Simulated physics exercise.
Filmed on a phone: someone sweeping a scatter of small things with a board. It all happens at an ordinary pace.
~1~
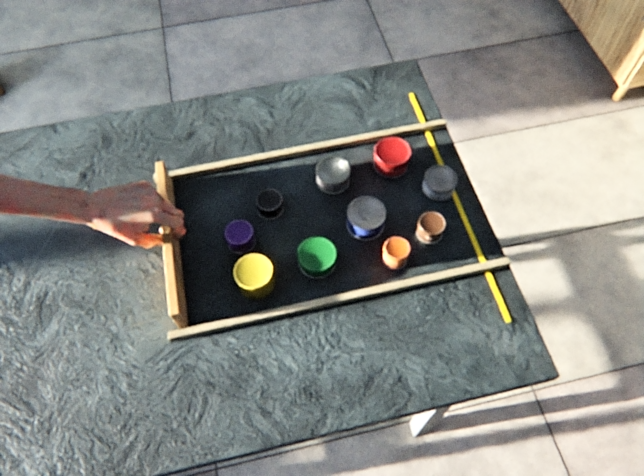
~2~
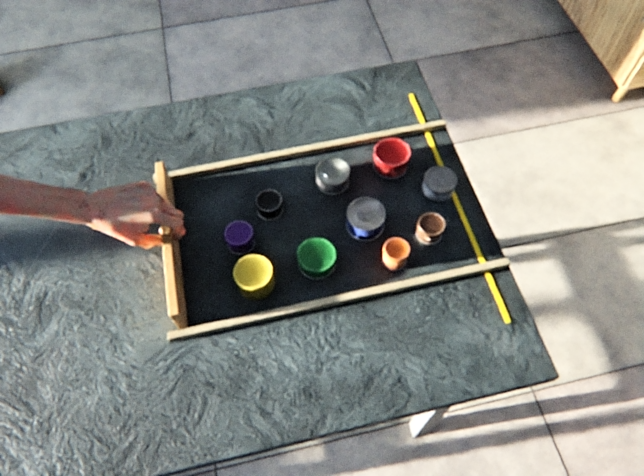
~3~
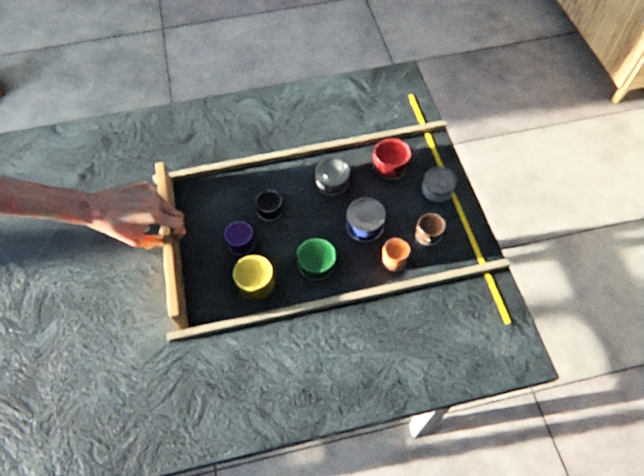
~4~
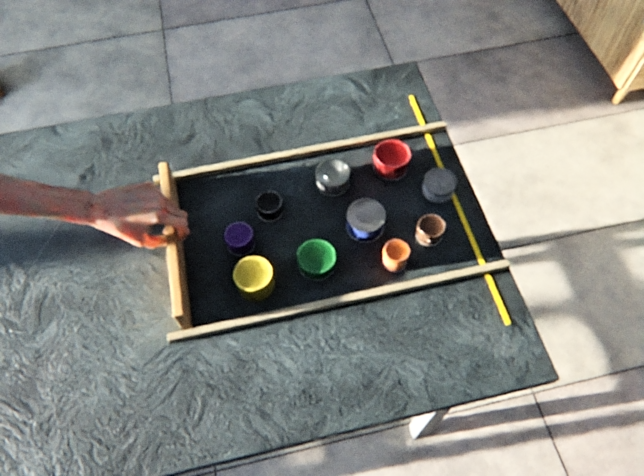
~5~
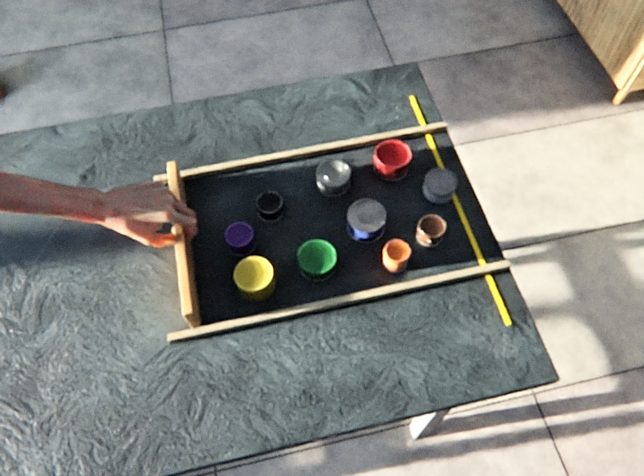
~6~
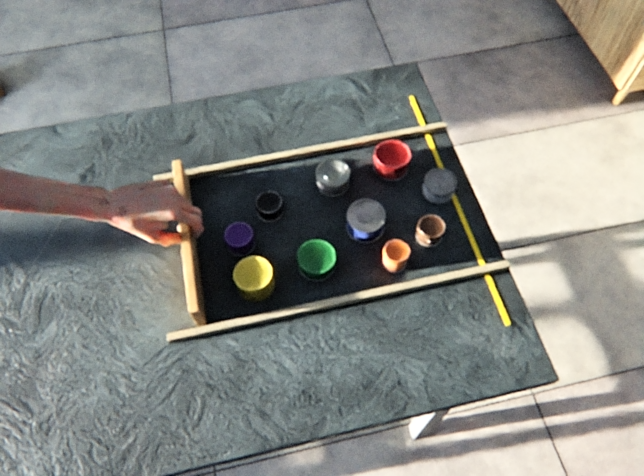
Hand holding a wooden board at the left of scattered colourful tins and pots, then sliding it slightly right between two rails.
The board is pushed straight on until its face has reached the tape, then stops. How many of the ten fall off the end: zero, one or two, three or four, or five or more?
The number that fall off is five or more.
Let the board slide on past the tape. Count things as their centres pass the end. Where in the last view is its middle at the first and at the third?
About (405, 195), then (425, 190).
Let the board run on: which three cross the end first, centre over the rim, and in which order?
In order: The brown tin, then the orange pot, then the red tin.
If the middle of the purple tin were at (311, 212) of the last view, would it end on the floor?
From there it is kept.
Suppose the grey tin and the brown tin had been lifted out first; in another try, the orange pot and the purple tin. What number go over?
Fallen: 4, and 4 in the other try.
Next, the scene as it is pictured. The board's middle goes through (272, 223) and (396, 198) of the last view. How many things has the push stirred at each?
First 4, then 10.
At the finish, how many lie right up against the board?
That makes 4.
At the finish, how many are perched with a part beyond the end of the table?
4 of them.
Soon after, none off yet; white tin at rest near (439, 186); brown tin at rest near (431, 231); red tin at rest near (392, 161).
Then, none off yet; white tin at rest near (439, 186); brown tin at rest near (433, 230); red tin at rest near (392, 161).
Further on, none off yet; white tin moved about its own width near (456, 174); brown tin moved well along near (487, 209); red tin moved about its own width near (441, 147).
At rest, the number that fall off is five or more; fallen, green pot, blue tin, orange pot, red tin, brown tin and white tin.
